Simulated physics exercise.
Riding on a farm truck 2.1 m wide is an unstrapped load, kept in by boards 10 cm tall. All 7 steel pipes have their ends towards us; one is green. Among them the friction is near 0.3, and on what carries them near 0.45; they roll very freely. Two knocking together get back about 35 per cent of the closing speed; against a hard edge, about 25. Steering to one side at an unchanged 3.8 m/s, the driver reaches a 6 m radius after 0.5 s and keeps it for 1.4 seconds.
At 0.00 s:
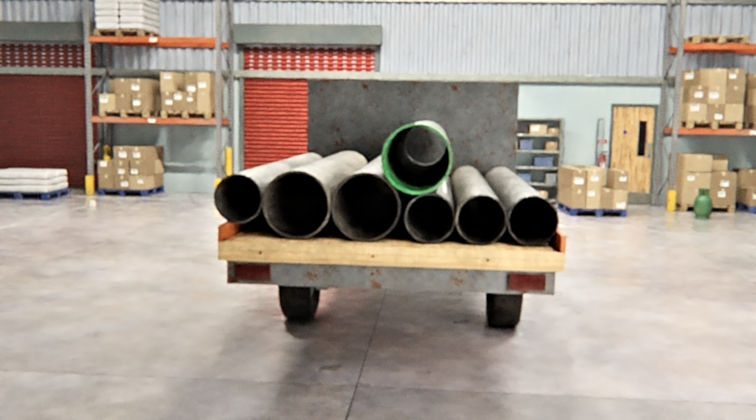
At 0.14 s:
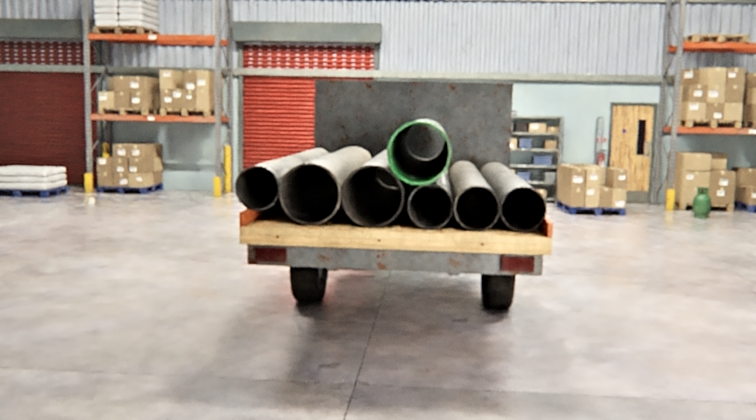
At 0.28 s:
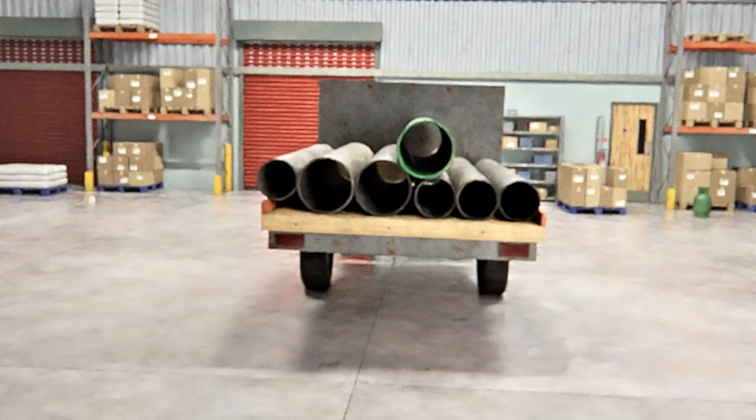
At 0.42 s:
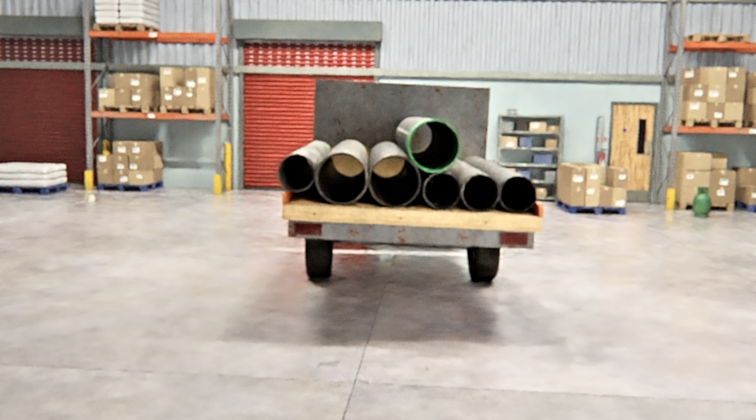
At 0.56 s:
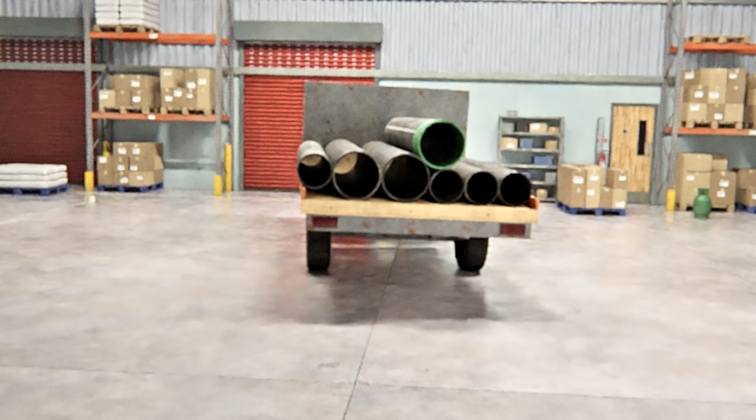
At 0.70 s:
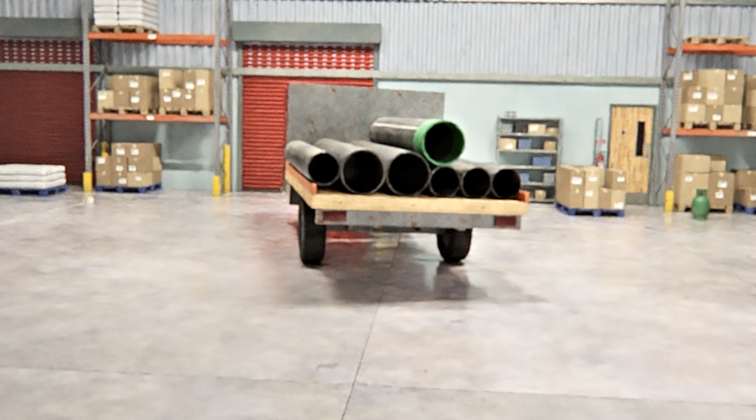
In a warehouse with shelves of boxes and red shutters, a flatbed carrying a row of steel pipes, with a green-rimmed one on top, rolls straight away from view. It then turns gradually to the left, showing more of the pipes' left sides, as its deck leans slightly down to the right.
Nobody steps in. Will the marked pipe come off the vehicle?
Dumped.
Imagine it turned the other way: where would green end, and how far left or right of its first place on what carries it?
About 85 cm to the left.
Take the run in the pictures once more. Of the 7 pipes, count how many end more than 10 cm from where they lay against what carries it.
1.
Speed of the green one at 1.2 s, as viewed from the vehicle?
Speed: Approx. 0.8 m/s.
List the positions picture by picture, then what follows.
Green (417, 159); 6 of the 7 make up the bottom layer, in the first frame.
Green (419, 153); the deck is level, in the second frame.
Green (426, 149); the deck is a shade lower on the right, in the third frame.
Green (434, 146); the deck slopes 1° down to the right, in the fourth frame.
Green (442, 145); the deck slopes 2° down to the right, in the fifth frame.
Green (444, 143); the deck slopes 2° down to the right, in the sixth frame.
By 1.2 s, green is up on others, 55 cm from the right edge, rolling right; 0 of 7 are off.
By 1.9 s, green is over the right board and falling; 1 of 7 is off.
Finally (2.4 s), green is over the right board and gone; 1 of 7 is off.
